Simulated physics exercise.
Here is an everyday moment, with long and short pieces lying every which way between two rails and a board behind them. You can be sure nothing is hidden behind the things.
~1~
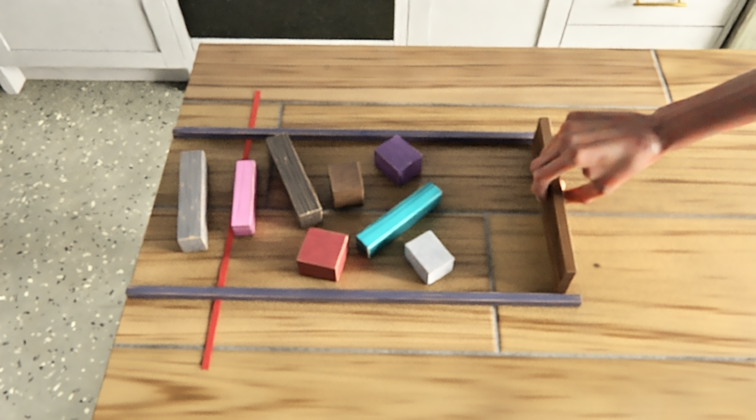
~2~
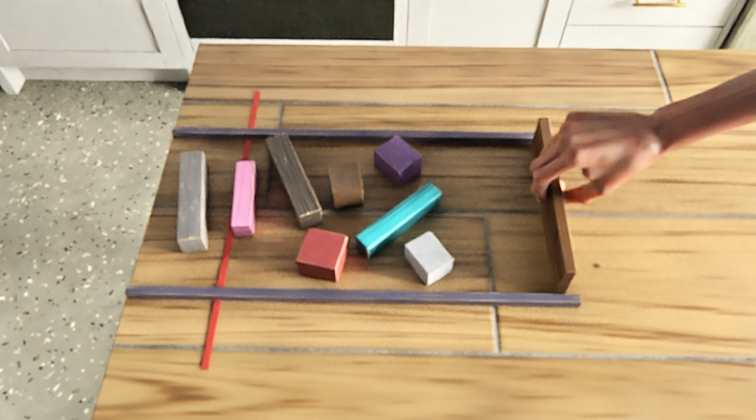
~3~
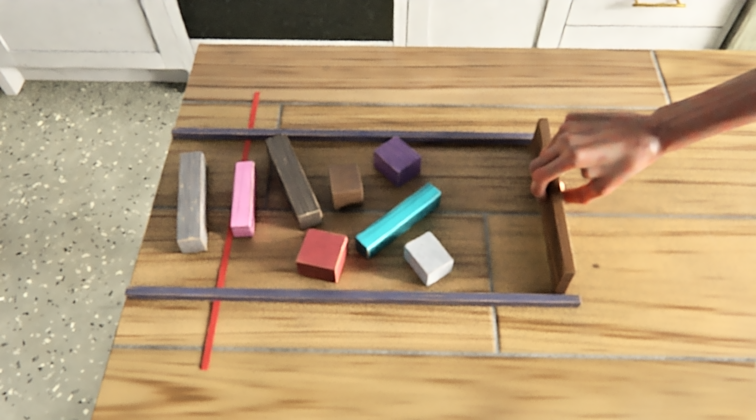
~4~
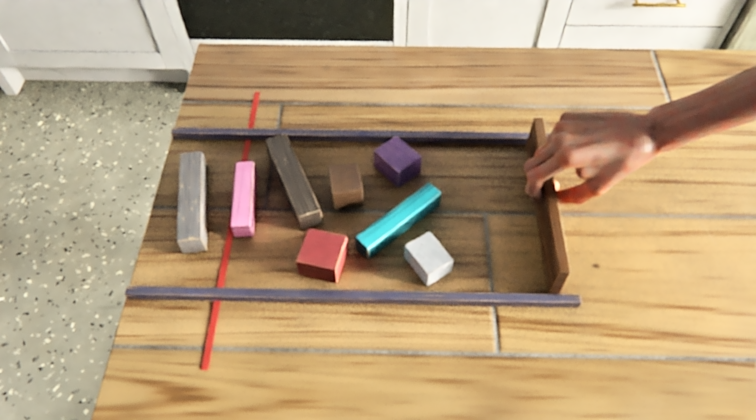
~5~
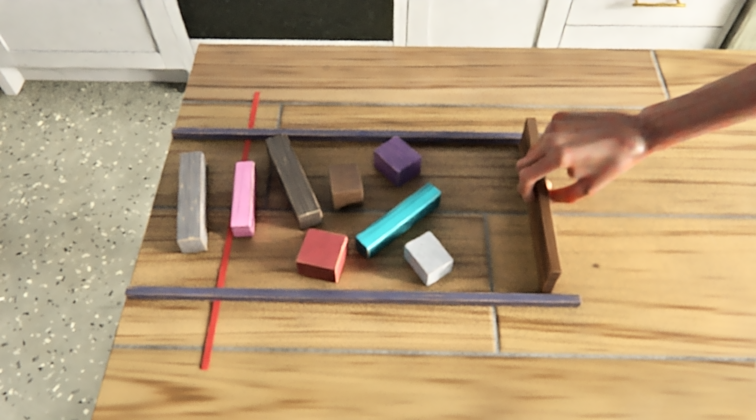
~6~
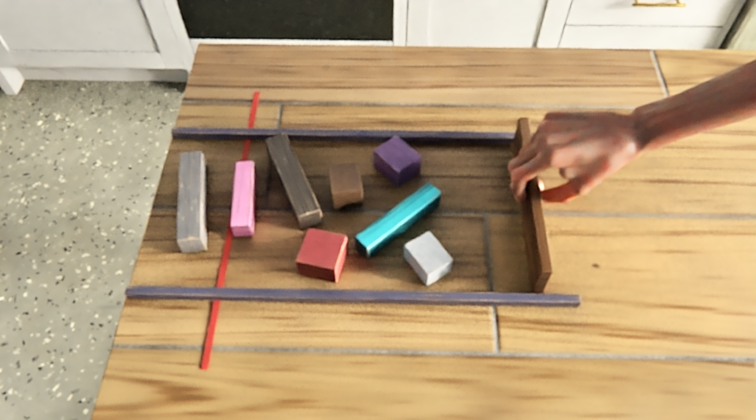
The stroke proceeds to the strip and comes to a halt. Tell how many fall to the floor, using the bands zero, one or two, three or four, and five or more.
The count of pieces that drop is one or two, then.
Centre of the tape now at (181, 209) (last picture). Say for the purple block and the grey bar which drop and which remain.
Outcome - purple block is left in place, grey bar topples off.
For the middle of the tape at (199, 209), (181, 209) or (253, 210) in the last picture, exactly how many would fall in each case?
The counts: 4, 5 and 1.
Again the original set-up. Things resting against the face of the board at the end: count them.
3 in contact.
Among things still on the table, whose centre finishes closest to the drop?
It is the pink stick.
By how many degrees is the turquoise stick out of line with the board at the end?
I'd say it's about 25° out of line.
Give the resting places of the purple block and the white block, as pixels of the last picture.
(229, 147) and (209, 250), roughly.
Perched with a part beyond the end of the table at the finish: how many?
So the number is 3.
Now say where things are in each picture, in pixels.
In the first frame, grey bar (194, 200); pink stick (245, 198); black bar (294, 179); board (552, 201); tape (236, 209).
In the second frame, pink stick (245, 198); red block (323, 255).
In the third frame, black bar (293, 180); board (551, 202).
In the fourth frame, grey bar (193, 201); purple block (397, 161).
In the fifth frame, pink stick (244, 198); turquoise stick (399, 220).
In the sixth frame, grey bar (193, 200); pink stick (244, 198); black bar (293, 180); board (530, 201); tape (235, 209).
Early on, none off yet; grey bar at rest near (193, 200); pink stick at rest near (244, 198); black bar at rest near (293, 180).
A while later, none off yet; grey bar at rest near (193, 200); pink stick moving near (235, 199); black bar travelled a little near (255, 181).
Finally, the number that fall off is one or two; lost, grey bar.
